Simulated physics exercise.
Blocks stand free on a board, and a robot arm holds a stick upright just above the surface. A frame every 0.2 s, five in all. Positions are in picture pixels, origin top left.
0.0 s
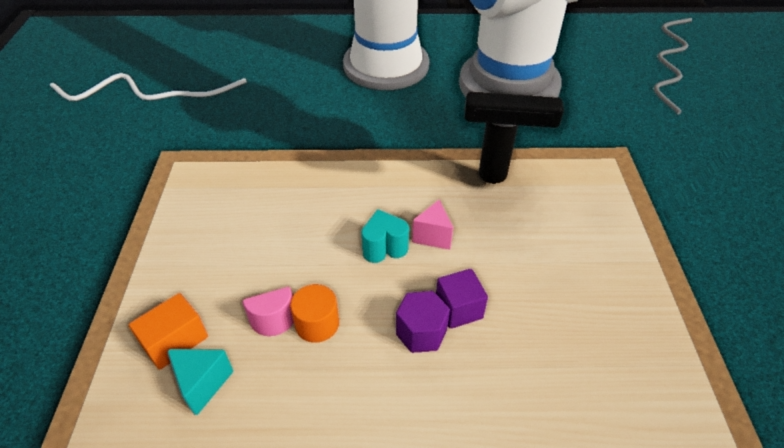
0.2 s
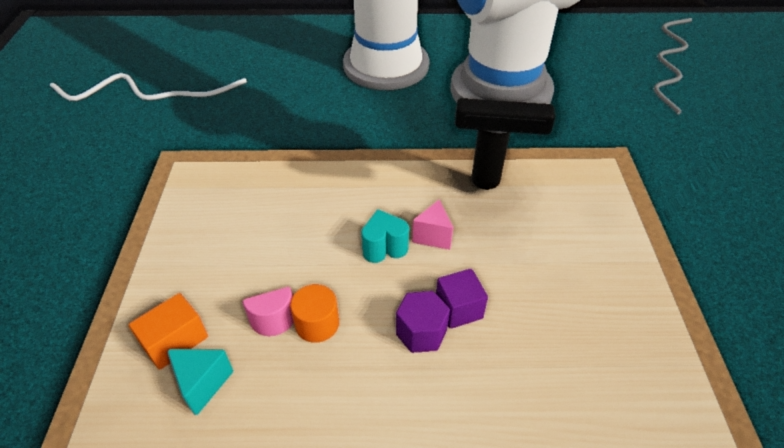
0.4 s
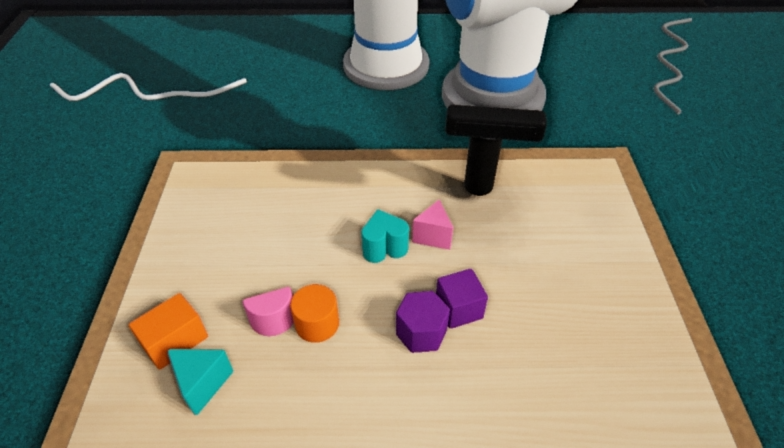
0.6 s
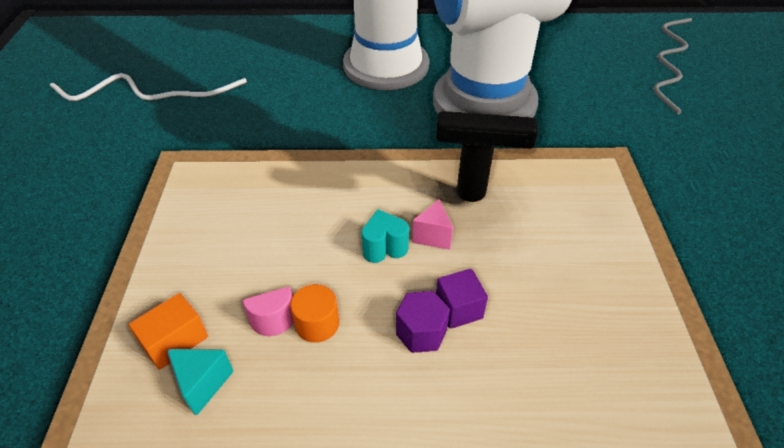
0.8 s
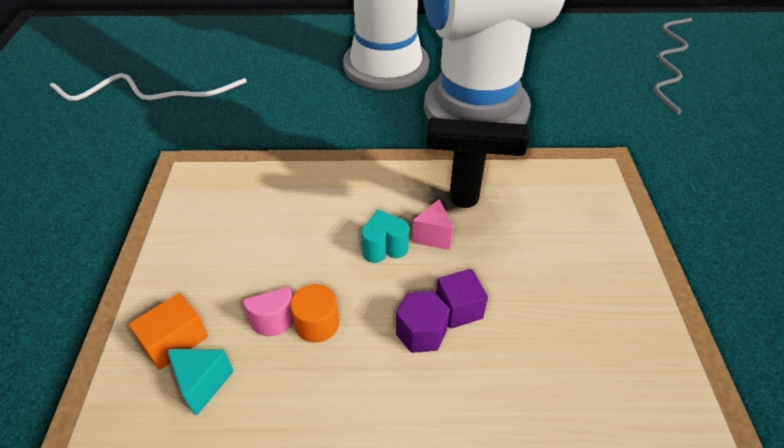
The footage shows colourful blocks resting on a wooden board while a robot arm holding a black stick moves it a short way down and to the left, nearing the pink three-sided block; the blocks stay still.
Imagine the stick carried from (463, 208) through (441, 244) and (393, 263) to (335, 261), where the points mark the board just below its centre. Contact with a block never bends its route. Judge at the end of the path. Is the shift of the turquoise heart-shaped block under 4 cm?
In short: No.
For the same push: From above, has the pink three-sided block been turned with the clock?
The answer is no.
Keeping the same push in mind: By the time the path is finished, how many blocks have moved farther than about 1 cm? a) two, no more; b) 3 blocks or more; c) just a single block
The answer is a.
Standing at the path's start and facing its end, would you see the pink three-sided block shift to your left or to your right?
My prediction: Leftwards.
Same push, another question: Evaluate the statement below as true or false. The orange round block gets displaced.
It is false.
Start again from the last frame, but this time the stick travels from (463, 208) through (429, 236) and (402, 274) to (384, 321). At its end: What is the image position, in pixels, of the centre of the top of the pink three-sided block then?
I'd place it at (378, 329), taking the centre of its top.
The first path, step by step. One third of the way, stick (442, 235); turquoise heart-shaped block (380, 227), turned 15° clockwise; pink three-sided block (419, 233), turned 15° anticlockwise.
Two thirds of the way, stick (393, 254); turquoise heart-shaped block (361, 227), turned 75° clockwise; pink three-sided block (376, 262), turned 20° anticlockwise.
At the end, stick (334, 253); orange round block still; turquoise heart-shaped block (326, 214), turned 140° clockwise; pink three-sided block (366, 265), turned 65° anticlockwise; purple square block still.
